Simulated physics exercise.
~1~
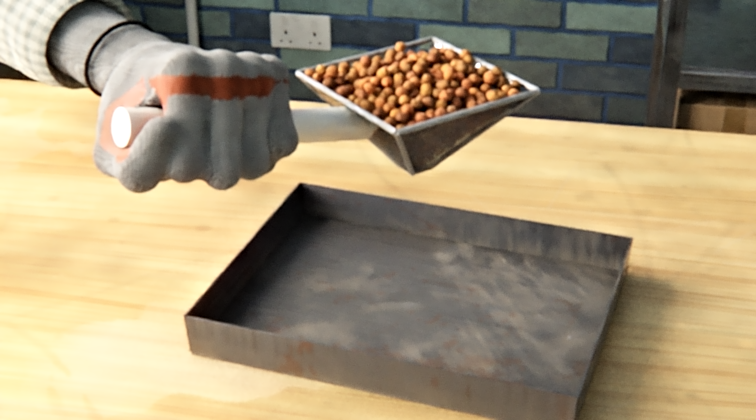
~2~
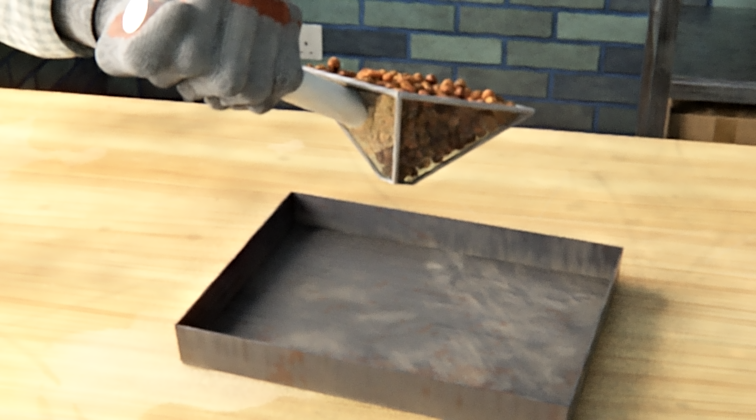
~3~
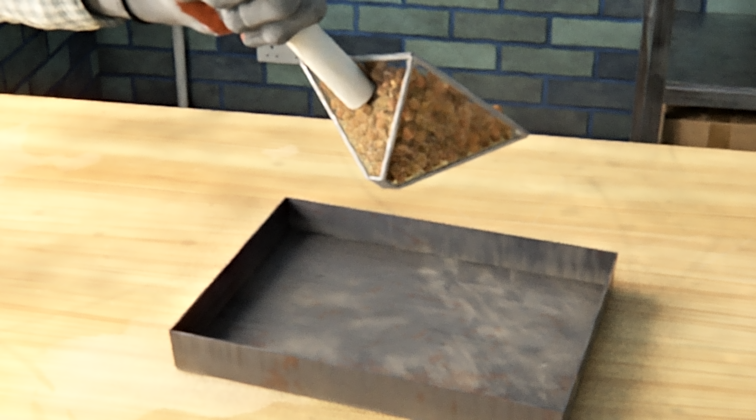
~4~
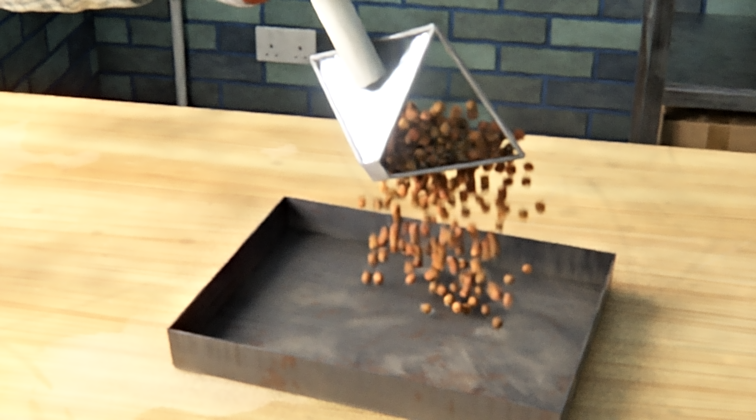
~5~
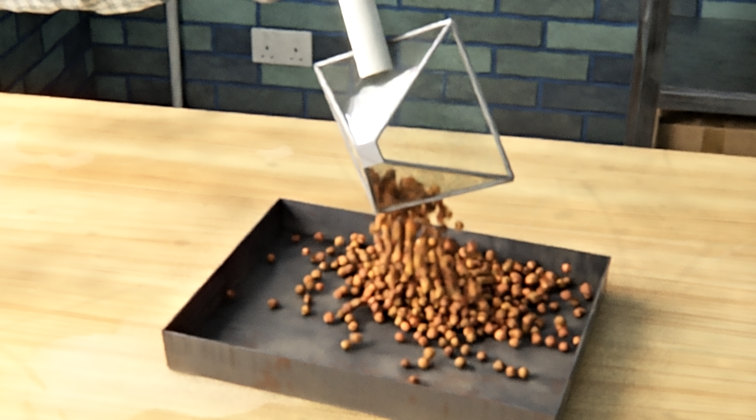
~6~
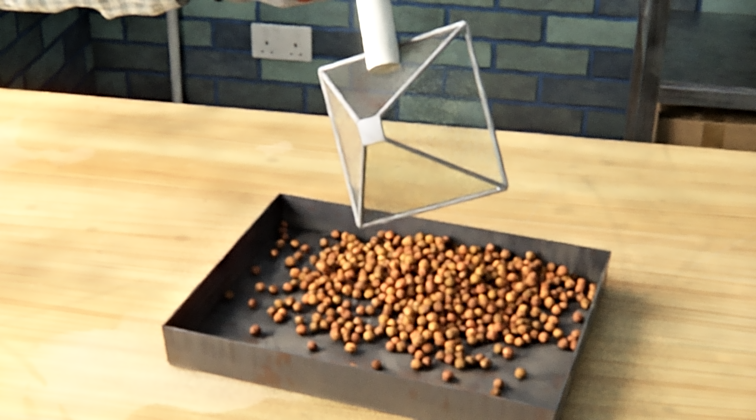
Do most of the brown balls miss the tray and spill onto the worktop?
No. The balls land in the tray and lie spread across it, with the scoop left empty above.
